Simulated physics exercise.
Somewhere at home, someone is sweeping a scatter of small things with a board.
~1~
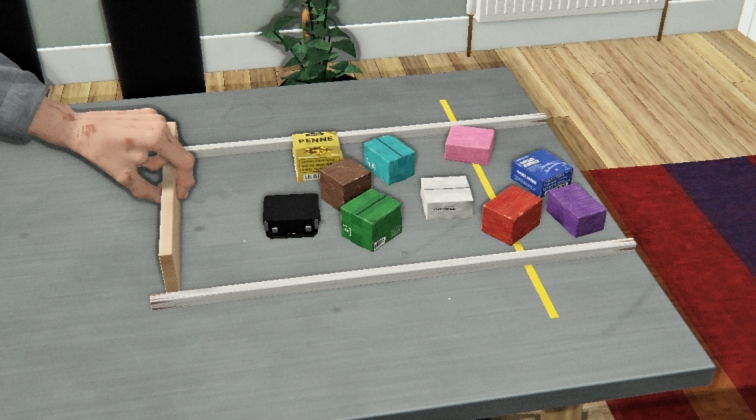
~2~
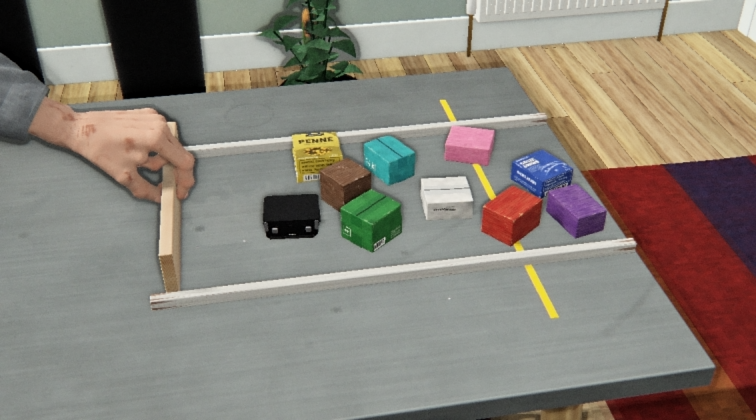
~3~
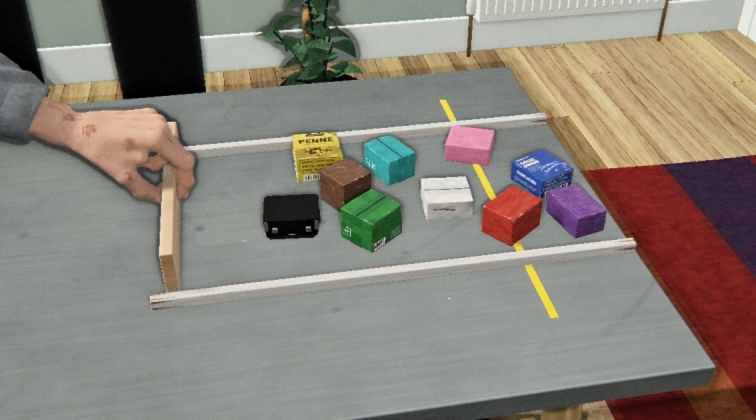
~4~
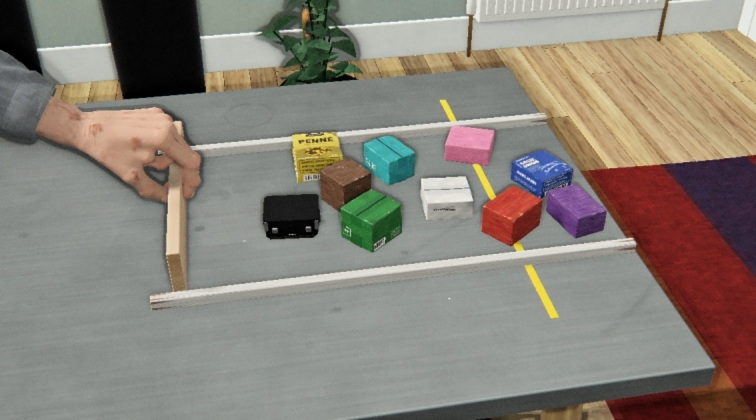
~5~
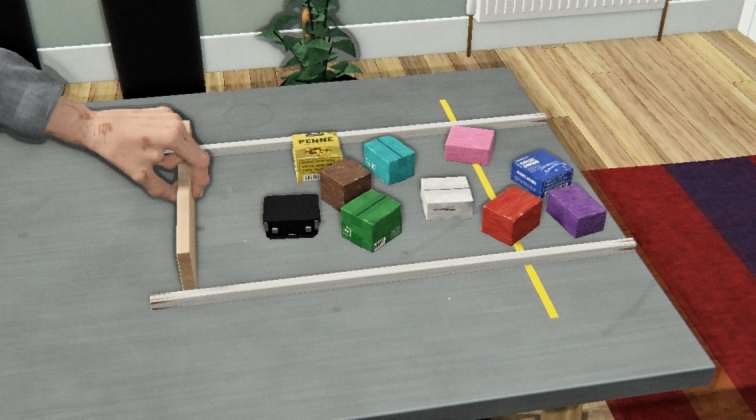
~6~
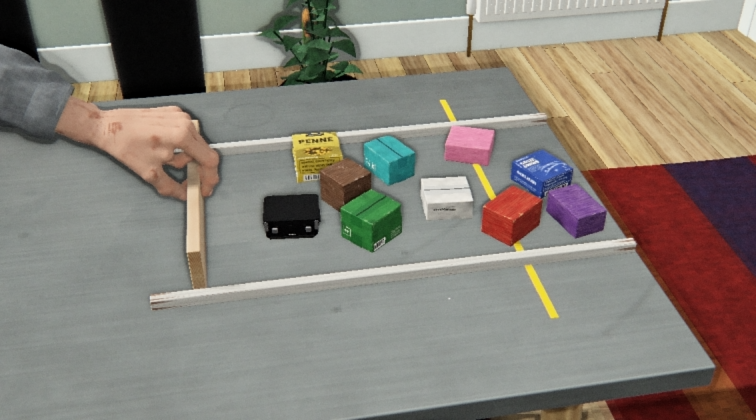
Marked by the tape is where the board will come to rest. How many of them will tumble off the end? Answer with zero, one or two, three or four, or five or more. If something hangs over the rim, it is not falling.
One or two.
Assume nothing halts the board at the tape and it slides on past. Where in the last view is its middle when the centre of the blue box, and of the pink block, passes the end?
For the blue box at (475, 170), for the pink block at (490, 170).
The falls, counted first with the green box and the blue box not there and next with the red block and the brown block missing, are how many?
That gives 0 in the first case, then 1 in the second.
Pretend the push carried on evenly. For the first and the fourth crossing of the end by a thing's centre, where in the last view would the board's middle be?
The first puts it near (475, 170), the next near (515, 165).
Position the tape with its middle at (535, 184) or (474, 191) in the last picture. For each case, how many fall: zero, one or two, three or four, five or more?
More than four, then not one.
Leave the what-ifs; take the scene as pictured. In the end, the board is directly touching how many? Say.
Contact count: 4.
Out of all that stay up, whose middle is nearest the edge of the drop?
Answer: The pink block.
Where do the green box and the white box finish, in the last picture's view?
The green box settles near (537, 223); as for the white box, near (563, 181).
Soon after, none off yet; purple block at rest near (576, 211); blue box at rest near (542, 173); red block at rest near (512, 216).
In the end, the number that fall off is one or two; gone, blue box and purple block.
